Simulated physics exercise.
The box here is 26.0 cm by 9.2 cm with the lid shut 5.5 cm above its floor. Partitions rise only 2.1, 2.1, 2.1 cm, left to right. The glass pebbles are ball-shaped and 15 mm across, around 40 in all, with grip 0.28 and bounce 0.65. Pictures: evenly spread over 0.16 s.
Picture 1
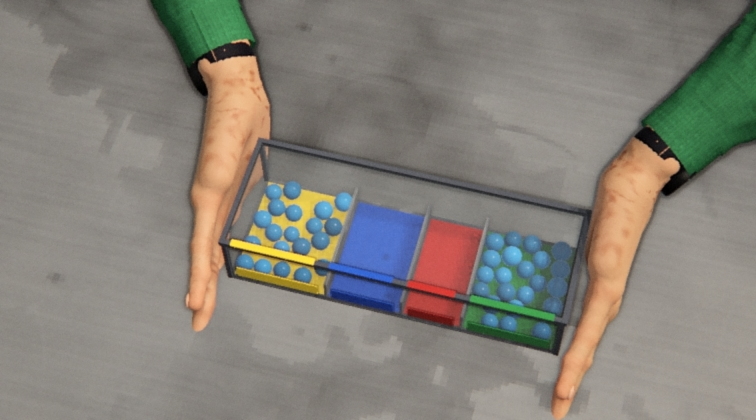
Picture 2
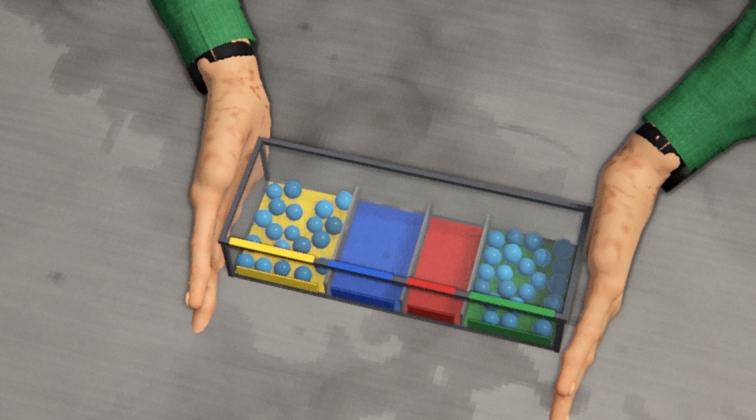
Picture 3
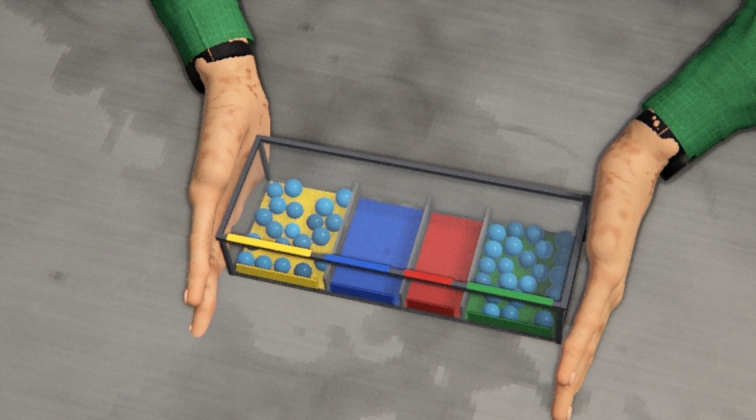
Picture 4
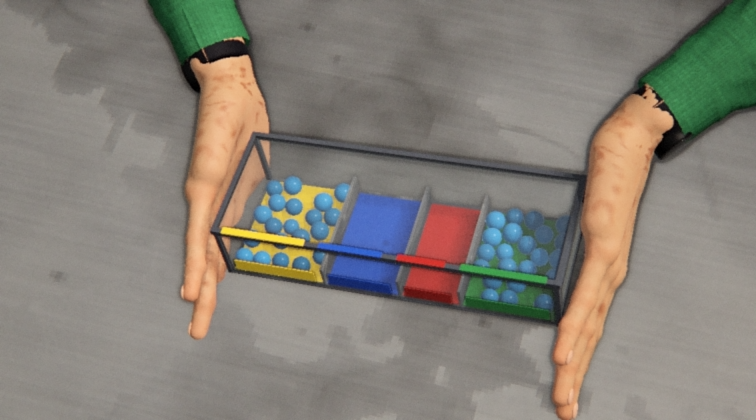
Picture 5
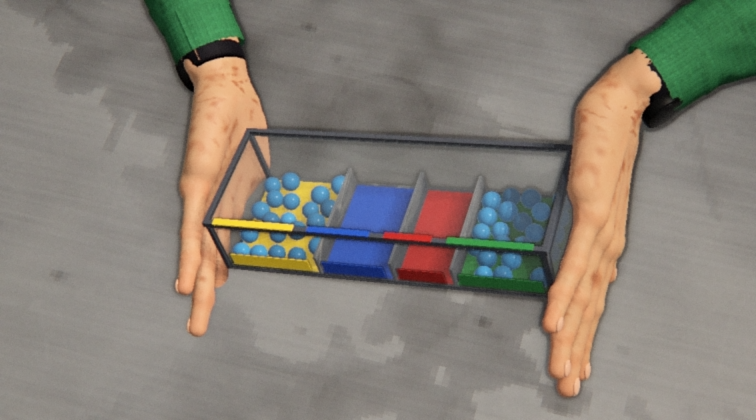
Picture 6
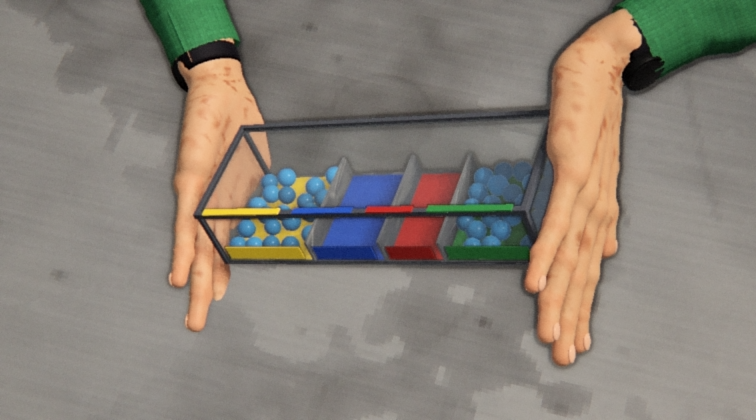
Above a gray surface, two hands gradually tilt a clear box holding small blue balls.
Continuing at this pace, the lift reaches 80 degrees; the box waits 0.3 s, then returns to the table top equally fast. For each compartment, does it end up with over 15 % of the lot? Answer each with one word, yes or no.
Red compartment: No. Blue compartment: No. Green compartment: No. Yellow compartment: Yes.
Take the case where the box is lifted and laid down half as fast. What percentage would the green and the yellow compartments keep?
In that case the green compartment would hold 5 per cent and the yellow one 85 per cent.
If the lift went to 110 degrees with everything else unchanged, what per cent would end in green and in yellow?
You'd find green with 0 % and yellow with 100 %.
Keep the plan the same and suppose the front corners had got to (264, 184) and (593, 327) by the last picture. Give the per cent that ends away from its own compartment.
I'd put it at about 50 per cent.
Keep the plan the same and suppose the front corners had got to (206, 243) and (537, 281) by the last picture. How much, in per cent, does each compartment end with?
Per cent by compartment: Red 0, blue 0, green 0, yellow 95.
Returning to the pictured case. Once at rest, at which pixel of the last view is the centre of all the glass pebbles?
Approximately (302, 222) in the last picture.
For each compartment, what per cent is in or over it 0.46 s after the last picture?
You'd find red at 15, blue at 10, green at 5 and yellow at 70 per cent.
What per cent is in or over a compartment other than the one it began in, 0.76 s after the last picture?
Around 50 per cent.
Then, 0.46 s after the last picture, tilt 80 degrees; red 15 %, blue 10 %, green 5 %, yellow 70 %.
Then, 0.76 s after the last picture, tilt 50 degrees; blue 5 %, yellow 90 %.
Then, 1.17 s after the last picture, tilt 0 degrees; blue 5 %, yellow 95 %.
In the end, red 0 %, blue 5 %, green 0 %, yellow 95 %.
